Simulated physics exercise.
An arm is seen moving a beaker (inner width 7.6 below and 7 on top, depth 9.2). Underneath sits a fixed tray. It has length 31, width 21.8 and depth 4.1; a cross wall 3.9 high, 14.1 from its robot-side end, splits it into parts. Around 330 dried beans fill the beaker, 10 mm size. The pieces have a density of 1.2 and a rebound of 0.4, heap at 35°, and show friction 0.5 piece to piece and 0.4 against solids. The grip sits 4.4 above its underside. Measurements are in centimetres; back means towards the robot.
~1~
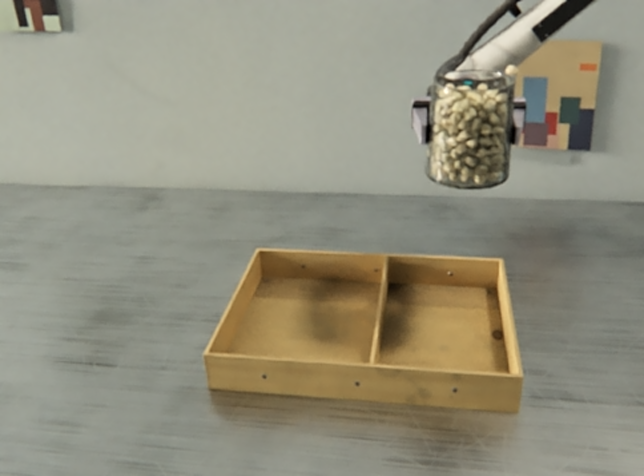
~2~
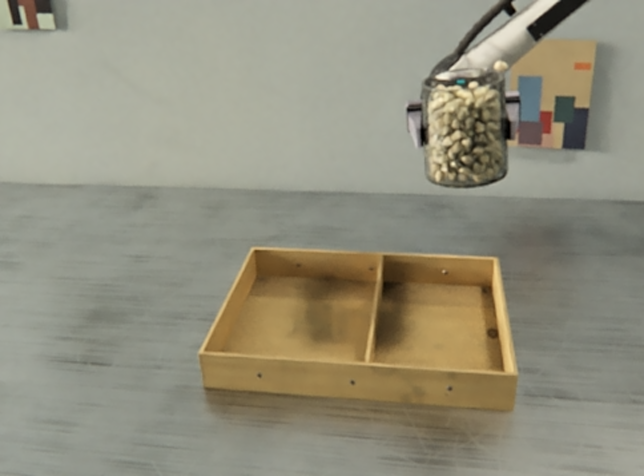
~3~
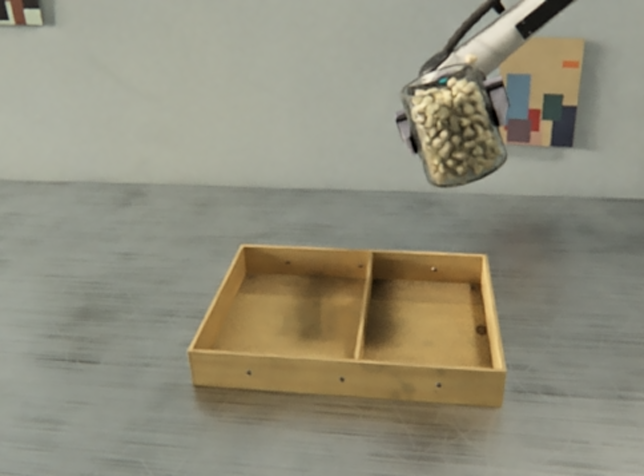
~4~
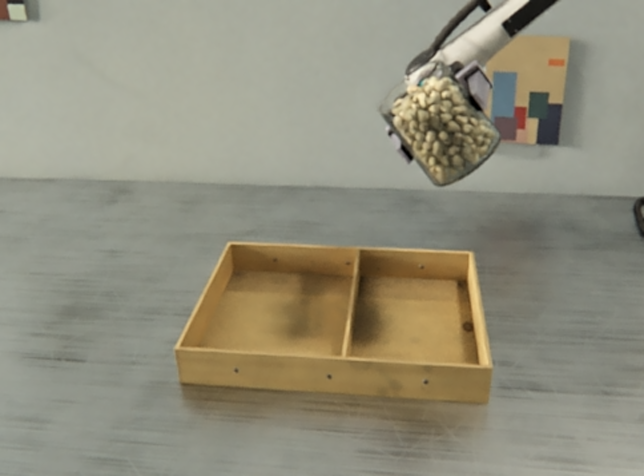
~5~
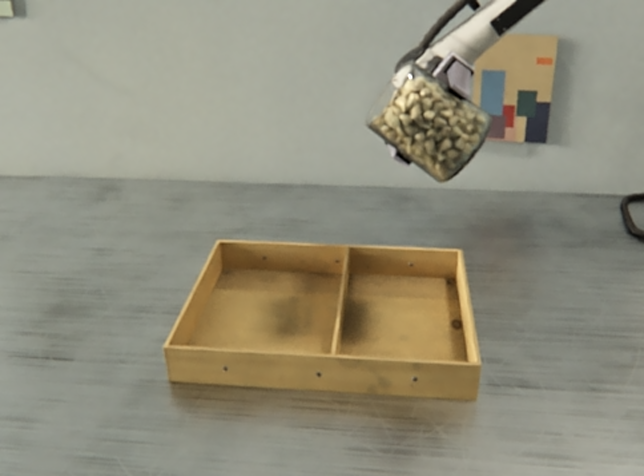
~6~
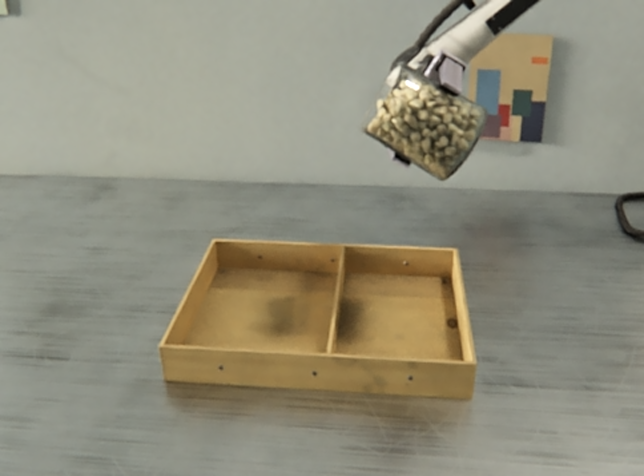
The clip shows a robotic arm holding a clear beaker of pale dried beans above a divided wooden tray on a grey surface, steadily tilting it toward the left while the beans stay inside and the view drifts slightly right.
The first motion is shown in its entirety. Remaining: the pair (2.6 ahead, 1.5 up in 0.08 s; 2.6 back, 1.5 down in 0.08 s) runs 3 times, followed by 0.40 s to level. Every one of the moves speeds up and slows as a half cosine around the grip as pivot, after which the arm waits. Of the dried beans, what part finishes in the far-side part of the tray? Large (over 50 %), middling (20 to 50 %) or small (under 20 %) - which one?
Middling.
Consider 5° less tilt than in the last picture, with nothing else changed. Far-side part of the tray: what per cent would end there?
About 30 percent.
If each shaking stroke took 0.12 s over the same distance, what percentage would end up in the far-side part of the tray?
It would come to roughly 15 %.
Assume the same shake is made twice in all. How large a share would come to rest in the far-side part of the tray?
Roughly 30 percent.
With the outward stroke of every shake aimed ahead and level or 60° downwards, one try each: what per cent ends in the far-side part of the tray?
I'd say close to 20 percent for the first and close to 5 percent for the second.
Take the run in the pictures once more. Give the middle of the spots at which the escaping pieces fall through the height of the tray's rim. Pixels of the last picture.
I'd put it somewhere near (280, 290).
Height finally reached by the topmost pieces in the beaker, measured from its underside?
I'd say near 6.0 cm from the bottom.
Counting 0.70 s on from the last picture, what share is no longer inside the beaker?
Near 45 per cent.
Then, 0.35 s after the last picture, tilted 60° forward, highest piece 27 above the table; 231 in the beaker, 50 in the far-side part, 4 in the robot-side part, 46 in flight or on a rim.
Then, 0.70 s after the last picture, tilted 24° forward, highest piece 28 above the table; 190 in the beaker, 126 in the far-side part, 11 in the robot-side part, 2 on the table or floor, 2 in flight or on a rim.
Then, 1.08 s after the last picture, level, highest piece 27 above the table; 190 in the beaker, 126 in the far-side part, 11 in the robot-side part, 3 on the table or floor, 1 in flight or on a rim.
Then, 2.13 s after the last picture, level, highest piece 27 above the table; 190 in the beaker, 126 in the far-side part, 11 in the robot-side part, 3 on the table or floor, 1 in flight or on a rim.
Final count, 190 in the beaker, 126 in the far-side part, 11 in the robot-side part, 3 on the table or floor, 1 in flight or on a rim. That is 38 % in the far-side part of the tray.
